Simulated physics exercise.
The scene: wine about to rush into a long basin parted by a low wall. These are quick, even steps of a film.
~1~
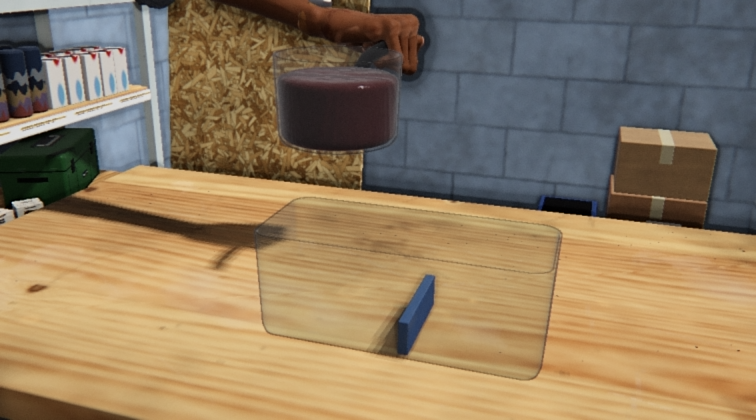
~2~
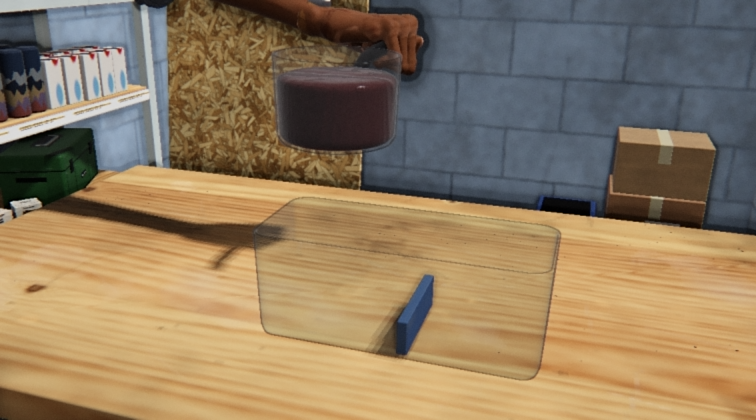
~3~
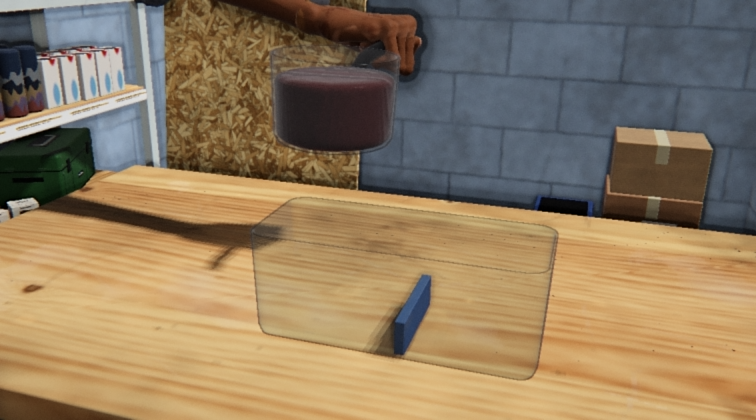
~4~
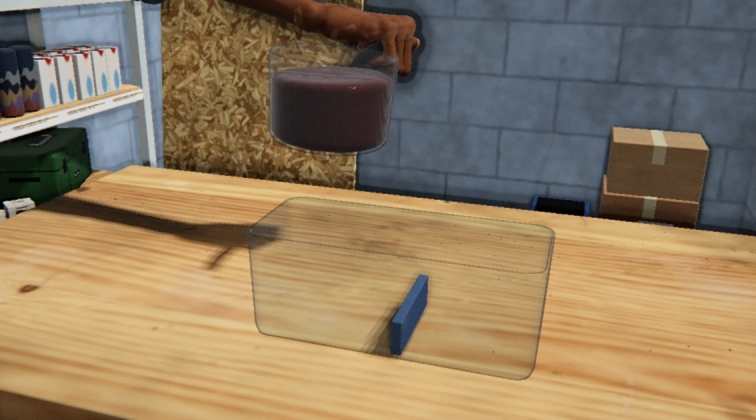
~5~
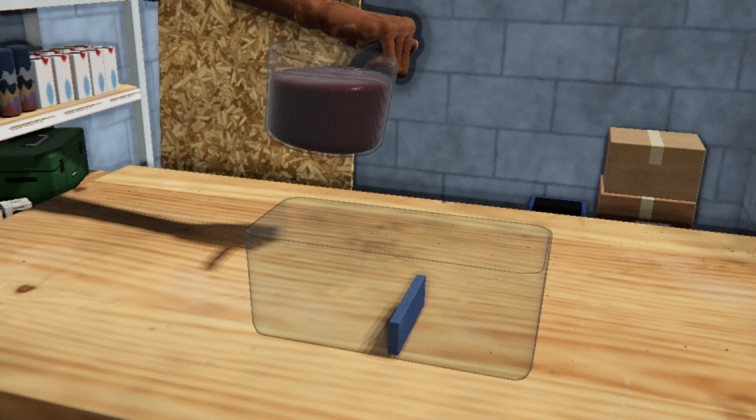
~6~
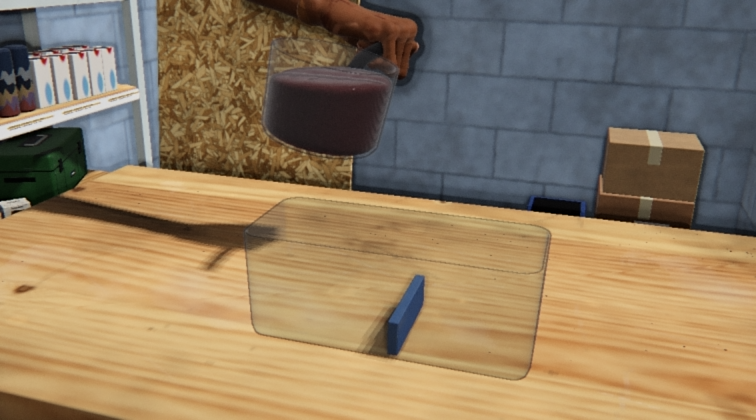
To begin with, a dark hand holds a clear round container of deep purple-red liquid level above a long, empty see-through basin with a low blue wall, on a wooden table. Then the hand slowly tilts the container slightly toward the right, the liquid staying inside, while the view drifts very slightly.
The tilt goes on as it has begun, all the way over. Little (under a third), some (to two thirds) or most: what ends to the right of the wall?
In the end over two thirds is right of the wall.
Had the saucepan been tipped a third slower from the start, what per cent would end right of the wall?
Some 90 per cent.
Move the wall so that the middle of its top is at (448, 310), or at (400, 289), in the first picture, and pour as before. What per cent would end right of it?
Roughly 50 per cent, and 95 per cent.
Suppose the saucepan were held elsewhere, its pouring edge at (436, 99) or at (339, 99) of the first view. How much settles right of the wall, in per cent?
First some 85, then 15 per cent.
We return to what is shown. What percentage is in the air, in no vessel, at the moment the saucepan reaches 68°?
It comes to 25 per cent or so.
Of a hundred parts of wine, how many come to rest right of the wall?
It comes to 85 per cent or so.
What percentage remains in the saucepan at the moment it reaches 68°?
It comes to 75 per cent or so.
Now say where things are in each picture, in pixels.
Tilt 0°; pouring edge (399, 59); surface from (285, 73) to (397, 79); the long basin's rim runs from (276, 215) to (558, 252); the wall's top is at (418, 298), in the first picture.
Tilt 0°; pouring edge (398, 60); surface from (284, 72) to (396, 80), in the second picture.
Tilt 2°; pouring edge (396, 62); surface from (283, 72) to (394, 80), in the third picture.
Tilt 4°; pouring edge (395, 65); surface from (280, 72) to (392, 81), in the fourth picture.
Tilt 8°; pouring edge (394, 69); surface from (279, 72) to (390, 82), in the fifth picture.
Tilt 12°; pouring edge (395, 75); surface from (278, 73) to (392, 83), in the sixth picture.
A moment on, the saucepan is tipped part way and 74 per cent is still to pour, 0 is left of the wall and 3 right of it.
Next, the saucepan is tipped on its side and 21 per cent is still to pour, 2 is left of the wall and 59 right of it.
Then the saucepan is tipped on its side and 4 per cent is still to pour, 9 is left of the wall and 83 right of it.
Later the saucepan is tipped on its side and 0 per cent is still to pour, 11 is left of the wall and 88 right of it.
In the end 14 per cent lies left of the wall, 86 right of it and 1 outside.
